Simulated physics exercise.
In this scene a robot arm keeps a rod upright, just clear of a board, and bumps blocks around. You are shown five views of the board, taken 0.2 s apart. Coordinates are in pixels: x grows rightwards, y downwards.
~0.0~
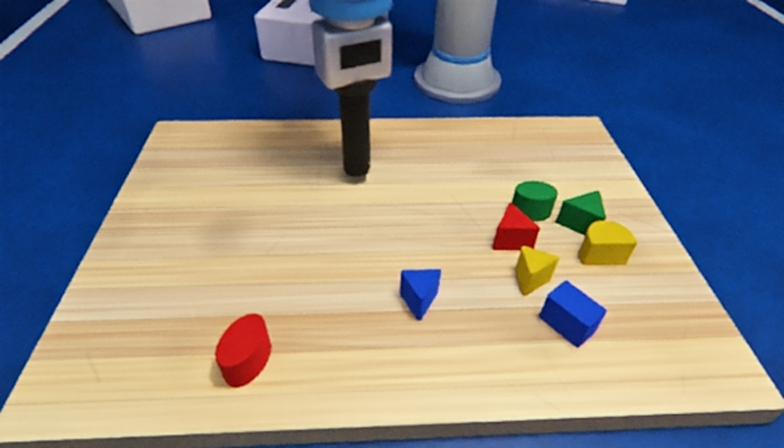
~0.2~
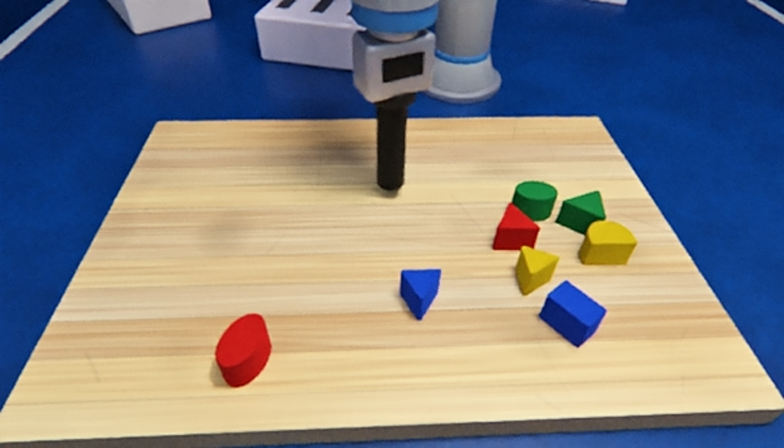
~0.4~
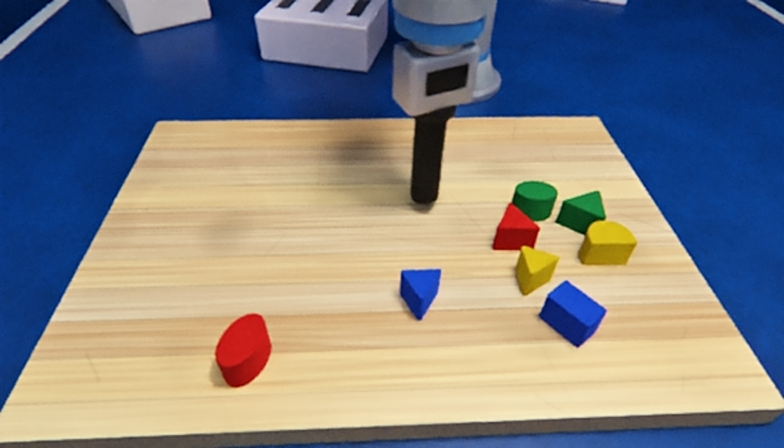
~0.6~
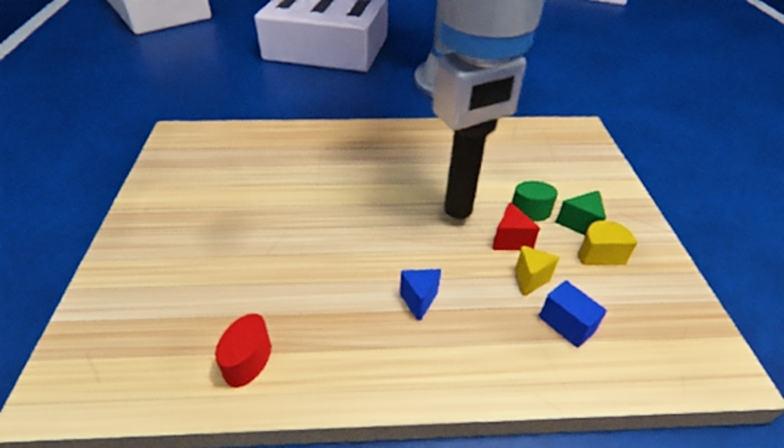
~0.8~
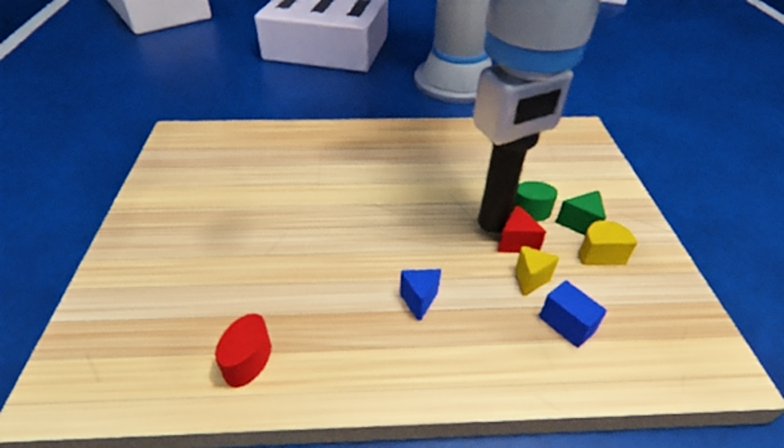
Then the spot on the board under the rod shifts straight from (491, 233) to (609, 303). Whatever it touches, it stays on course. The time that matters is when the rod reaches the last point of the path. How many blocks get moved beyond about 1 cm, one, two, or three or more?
My prediction: One block.
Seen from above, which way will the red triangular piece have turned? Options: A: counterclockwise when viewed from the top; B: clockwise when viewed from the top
The answer is A.
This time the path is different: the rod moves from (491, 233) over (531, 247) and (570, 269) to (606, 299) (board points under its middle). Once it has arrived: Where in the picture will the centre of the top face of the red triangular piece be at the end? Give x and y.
It will end up at (651, 282).
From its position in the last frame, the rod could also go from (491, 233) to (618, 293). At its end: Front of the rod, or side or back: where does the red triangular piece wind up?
Kept ahead.
What follows on the original path. One third of the way, rod (529, 245); red triangular piece (564, 241).
Two thirds of the way, rod (570, 269); red triangular piece (606, 257), turned 35° anticlockwise; yellow triangular piece (540, 262), turned 15° clockwise.
At the end, rod (614, 293); red triangular piece (631, 260), turned 70° anticlockwise; yellow triangular piece (540, 262), turned 15° clockwise; yellow half-round block not moved.
